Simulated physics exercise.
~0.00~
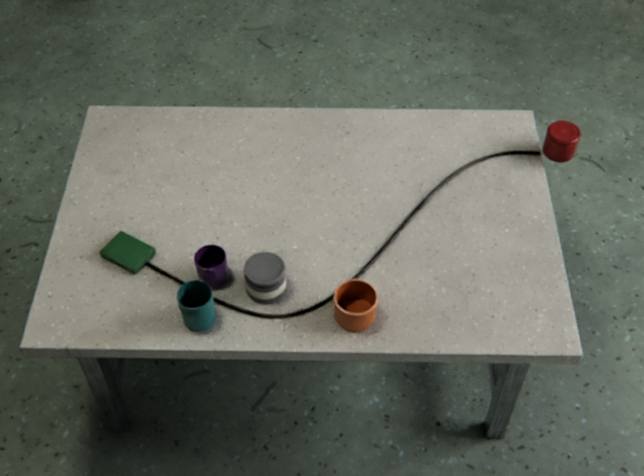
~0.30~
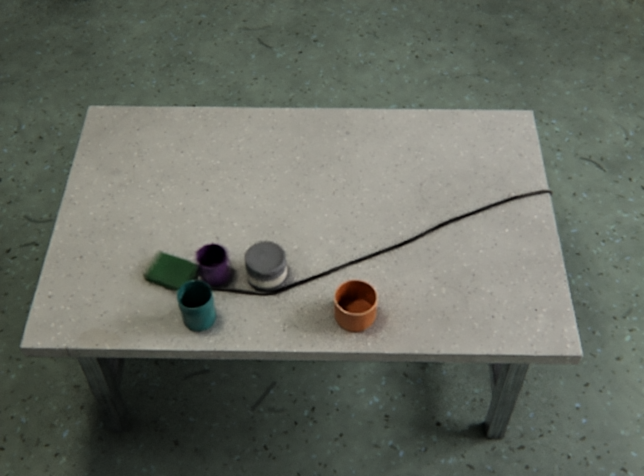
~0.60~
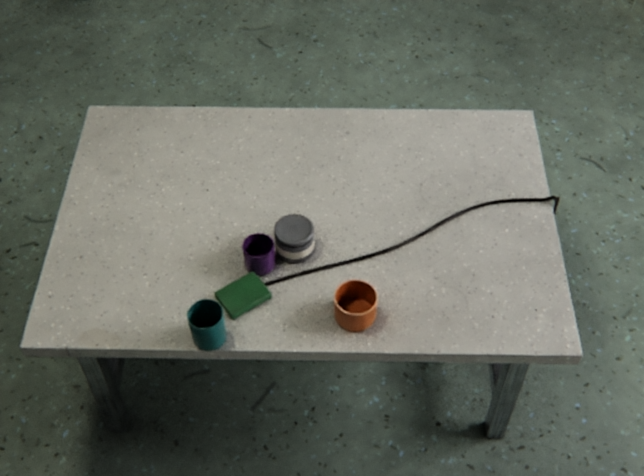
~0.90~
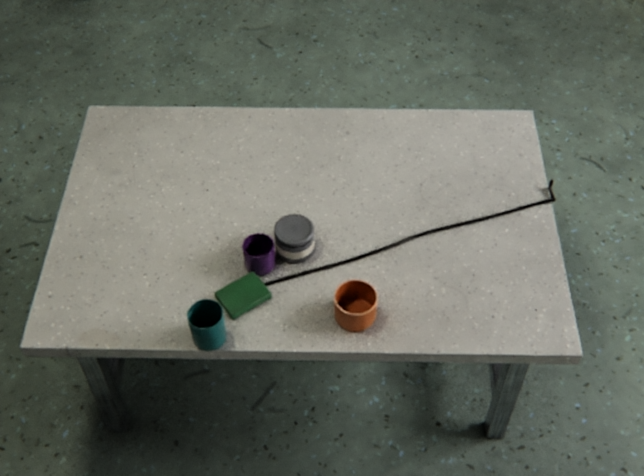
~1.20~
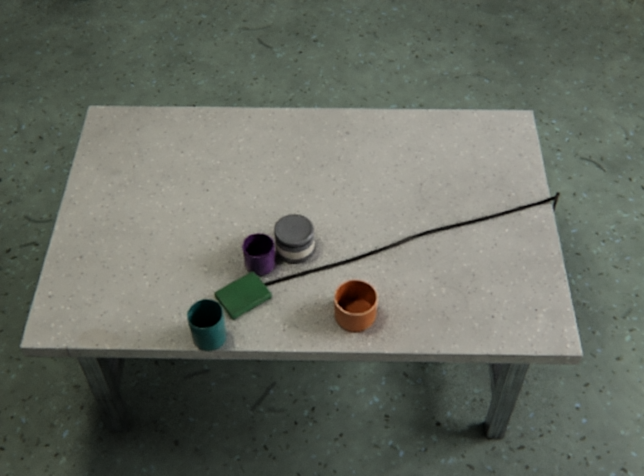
Table with a falling red cylinder pulling a corded green block rightward, nudging cups and a grey tin before everything settles.
